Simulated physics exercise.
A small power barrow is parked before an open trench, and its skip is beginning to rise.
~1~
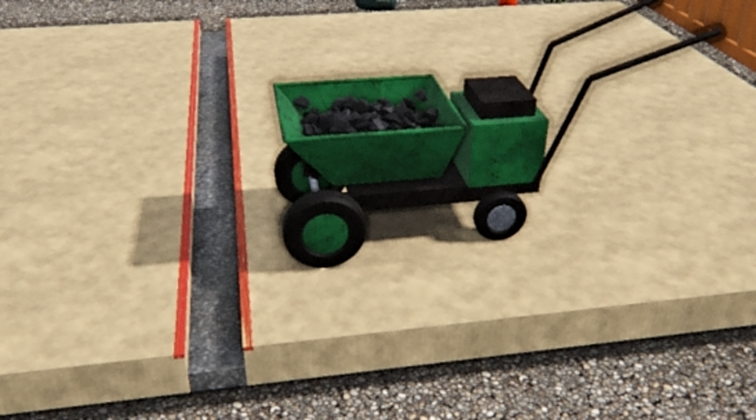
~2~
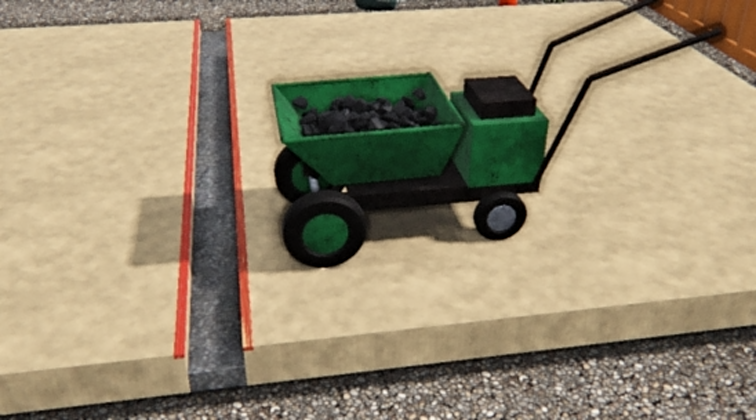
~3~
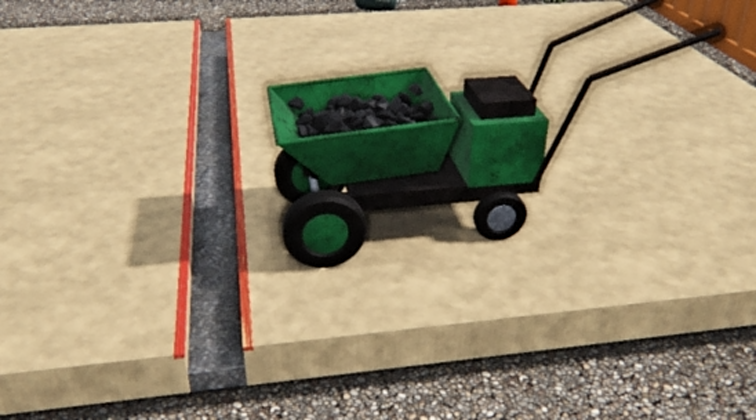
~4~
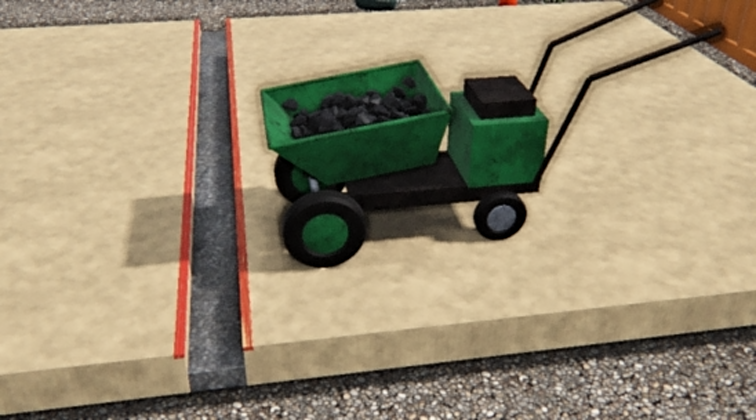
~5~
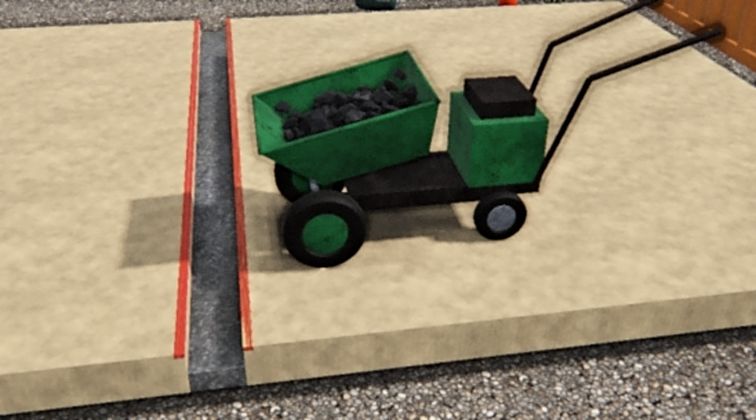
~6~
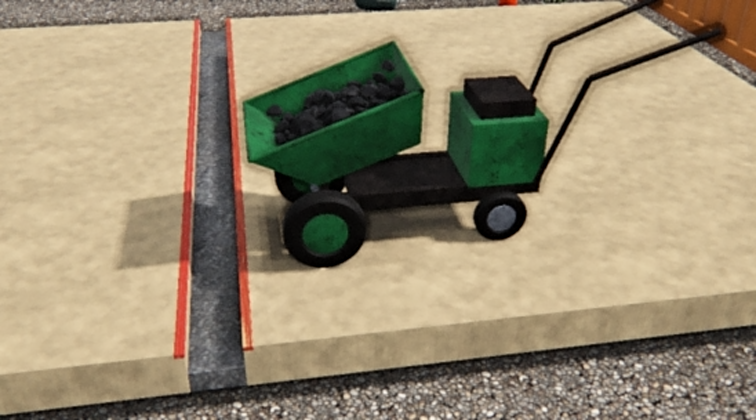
Green power barrow standing beside a narrow trench, its skip of dark lumps rising at the back and tilting gradually leftward.
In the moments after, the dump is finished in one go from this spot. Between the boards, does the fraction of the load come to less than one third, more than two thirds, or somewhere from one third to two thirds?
Most likely the part landing in the trench will be one third to two thirds.
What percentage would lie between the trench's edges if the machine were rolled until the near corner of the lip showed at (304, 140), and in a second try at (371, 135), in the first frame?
Roughly 70 per cent first, then roughly 40 per cent.
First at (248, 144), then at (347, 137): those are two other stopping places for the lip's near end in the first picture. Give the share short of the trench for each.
About 0 percent at the first place and about 20 percent at the second.
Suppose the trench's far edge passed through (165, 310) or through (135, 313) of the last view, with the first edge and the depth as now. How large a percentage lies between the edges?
The first case gives around 70 percent, and the second around 100 percent.
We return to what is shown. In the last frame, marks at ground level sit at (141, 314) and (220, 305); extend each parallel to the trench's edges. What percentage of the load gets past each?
20 and 80 in a hundred.
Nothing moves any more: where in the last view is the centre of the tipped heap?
Centre at rest: Close to (194, 236).
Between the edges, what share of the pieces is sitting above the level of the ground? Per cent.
25 in a hundred.
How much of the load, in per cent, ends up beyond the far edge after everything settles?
Around 45 per cent.
Soon after the last picture, skip tipped steeply; all in the skip.
A little later, skip tipped right over; about two thirds in the skip; a small part in or heaped over the trench; a small part beyond it; a stray few falling.
Later still, skip tipped right over; a small part in the skip; about half in or heaped over the trench; about half beyond it.
At rest, skip tipped right over; a small part in the skip; about half in or heaped over the trench; about half beyond it.
